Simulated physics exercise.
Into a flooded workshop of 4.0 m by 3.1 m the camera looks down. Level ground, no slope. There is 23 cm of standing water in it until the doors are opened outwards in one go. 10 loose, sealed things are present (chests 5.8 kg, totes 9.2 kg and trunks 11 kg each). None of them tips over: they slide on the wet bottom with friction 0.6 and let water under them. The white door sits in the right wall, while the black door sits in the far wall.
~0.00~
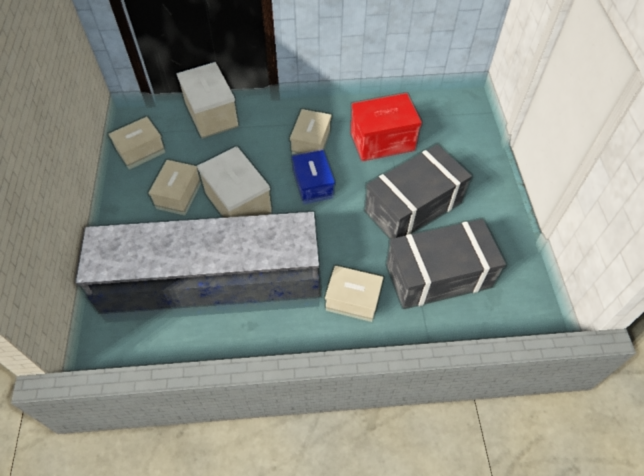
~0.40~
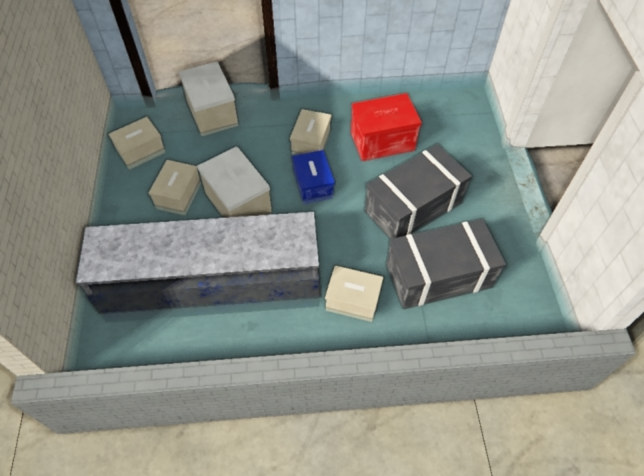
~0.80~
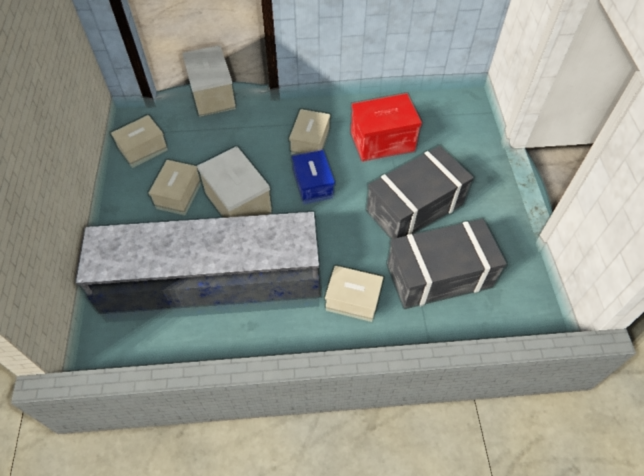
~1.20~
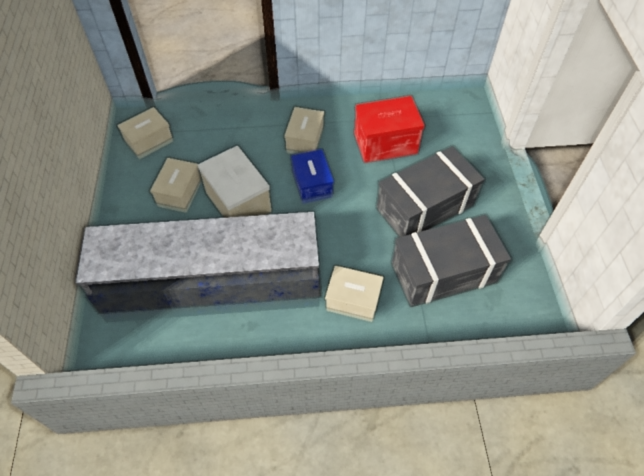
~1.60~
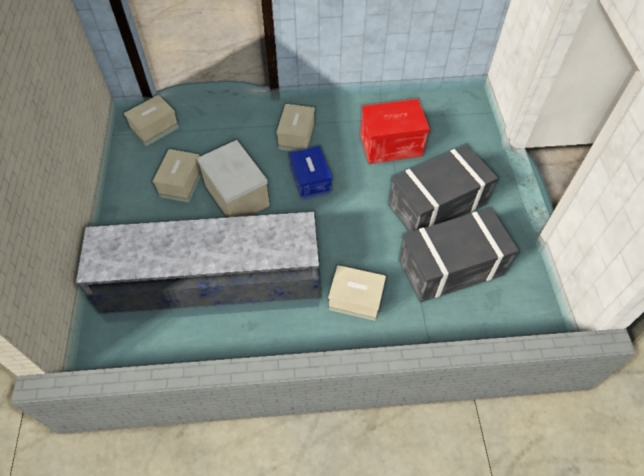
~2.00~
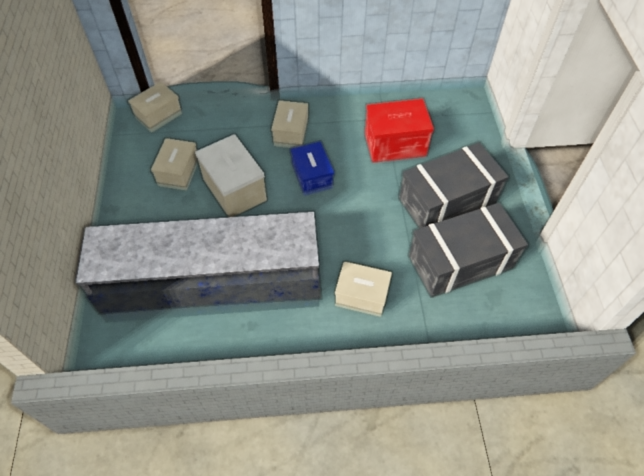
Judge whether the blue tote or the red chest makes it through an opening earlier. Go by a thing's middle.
The blue one makes it through earlier.
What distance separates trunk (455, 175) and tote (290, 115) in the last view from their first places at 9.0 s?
Taking them in the order asked, one is washed out, then the other is gone out.
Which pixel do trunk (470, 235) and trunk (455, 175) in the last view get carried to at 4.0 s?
Somewhere about (514, 194) and (546, 149).
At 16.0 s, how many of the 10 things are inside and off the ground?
At that instant the tally stands at 0.
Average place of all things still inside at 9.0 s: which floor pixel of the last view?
(368, 179).
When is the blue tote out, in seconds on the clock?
Somewhere near 8.0 s.
After 4.0 s the blue tote is near (297, 140), 0.4 m from its start, afloat; the red chest is near (409, 110), 0.3 m from its start, afloat; 2 of 10 are out; 8 afloat.
After 9.0 s the blue tote has gone out (at 7.9 s); the red chest is near (431, 116), 0.5 m from its start, afloat; 8 of 10 are out; 2 afloat.
After 16.0 s the blue tote has gone out (at 7.9 s); the red chest has gone out (at 15.4 s); 9 of 10 are out; 0 afloat.
After 20.0 s the blue tote has gone out (at 7.9 s); the red chest has gone out (at 15.4 s); 9 of 10 are out; 0 afloat.
